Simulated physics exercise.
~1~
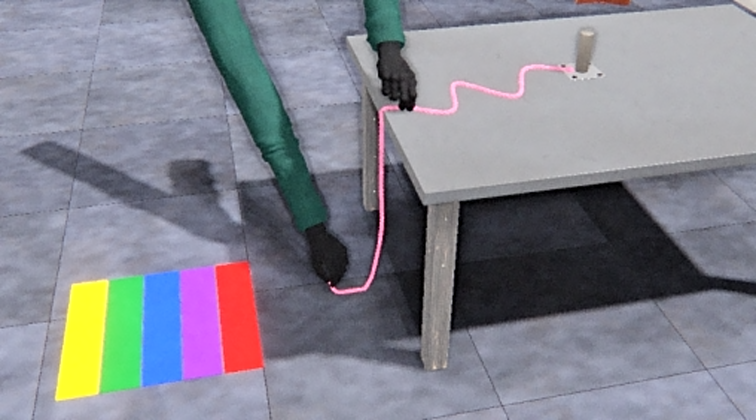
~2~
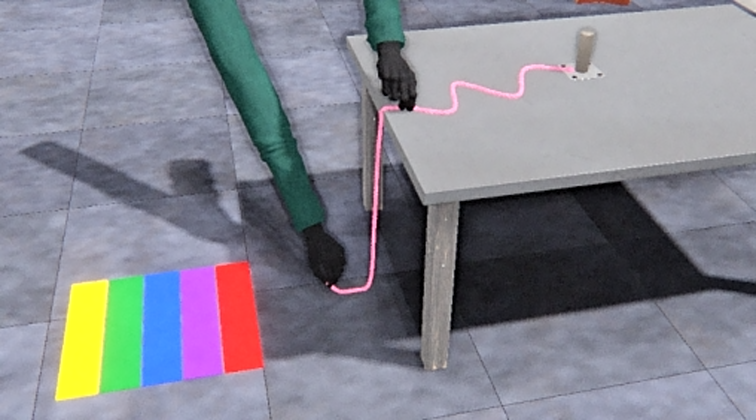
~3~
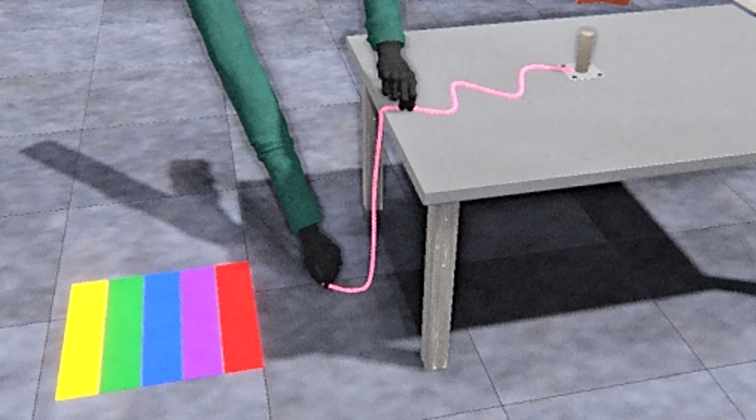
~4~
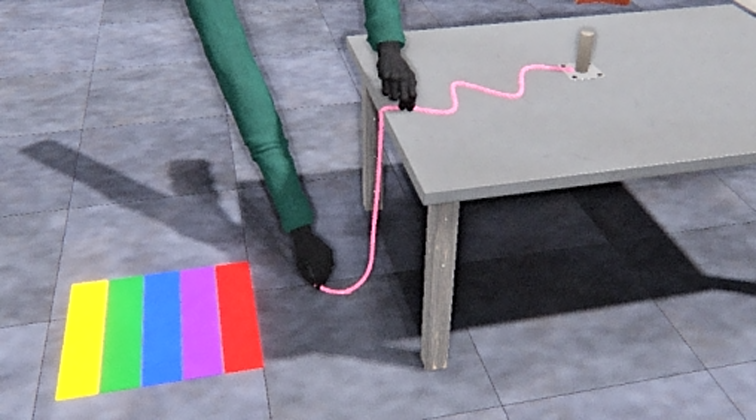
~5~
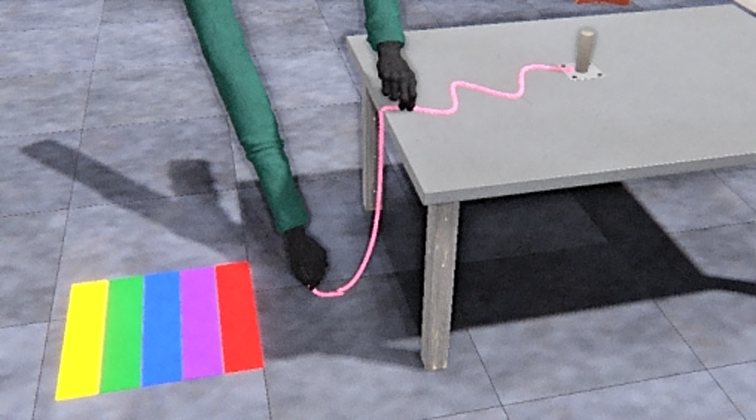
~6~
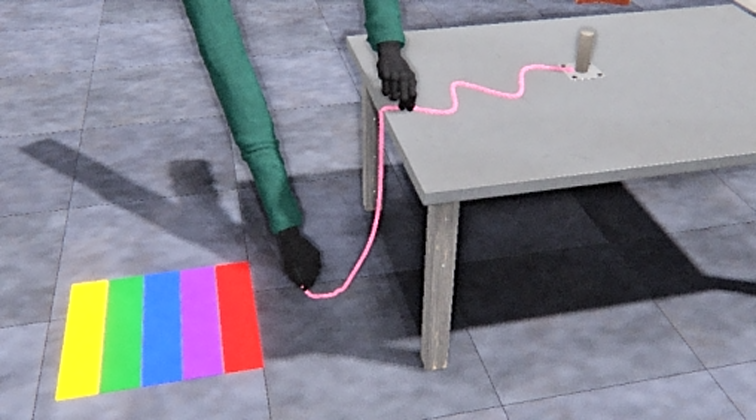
A grey-tiled floor beside a pale grey table is seen from above at an angle, with the camera still. A pink cord winds from a peg on the tabletop over the left edge, held by two dark hands in green sleeves, while yellow, green, blue, purple and red strips lie at lower left. The lower hand moves slightly left, drawing the cord's hanging end with it, as the upper hand stays put.
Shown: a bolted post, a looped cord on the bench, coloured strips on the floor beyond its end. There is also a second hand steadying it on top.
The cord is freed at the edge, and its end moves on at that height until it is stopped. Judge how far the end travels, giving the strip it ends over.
It ends over the yellow strip.
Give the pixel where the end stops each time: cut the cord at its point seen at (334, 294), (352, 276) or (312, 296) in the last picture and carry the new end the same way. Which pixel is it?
Roughly (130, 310), (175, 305), (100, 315).
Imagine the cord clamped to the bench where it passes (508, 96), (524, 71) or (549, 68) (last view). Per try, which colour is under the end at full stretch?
In order: Green, yellow, yellow.
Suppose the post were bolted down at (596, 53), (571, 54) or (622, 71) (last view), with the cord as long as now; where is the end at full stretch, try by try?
Somewhere near (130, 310), (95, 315) and (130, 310), in that order.
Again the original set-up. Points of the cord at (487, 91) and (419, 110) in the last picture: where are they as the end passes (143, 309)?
Approx. (442, 93); approx. (359, 163).
A little later, end near (143, 309); over blue.
Next, end near (102, 315); over green.
When it is tight, end near (78, 318); over yellow. The yellow one.
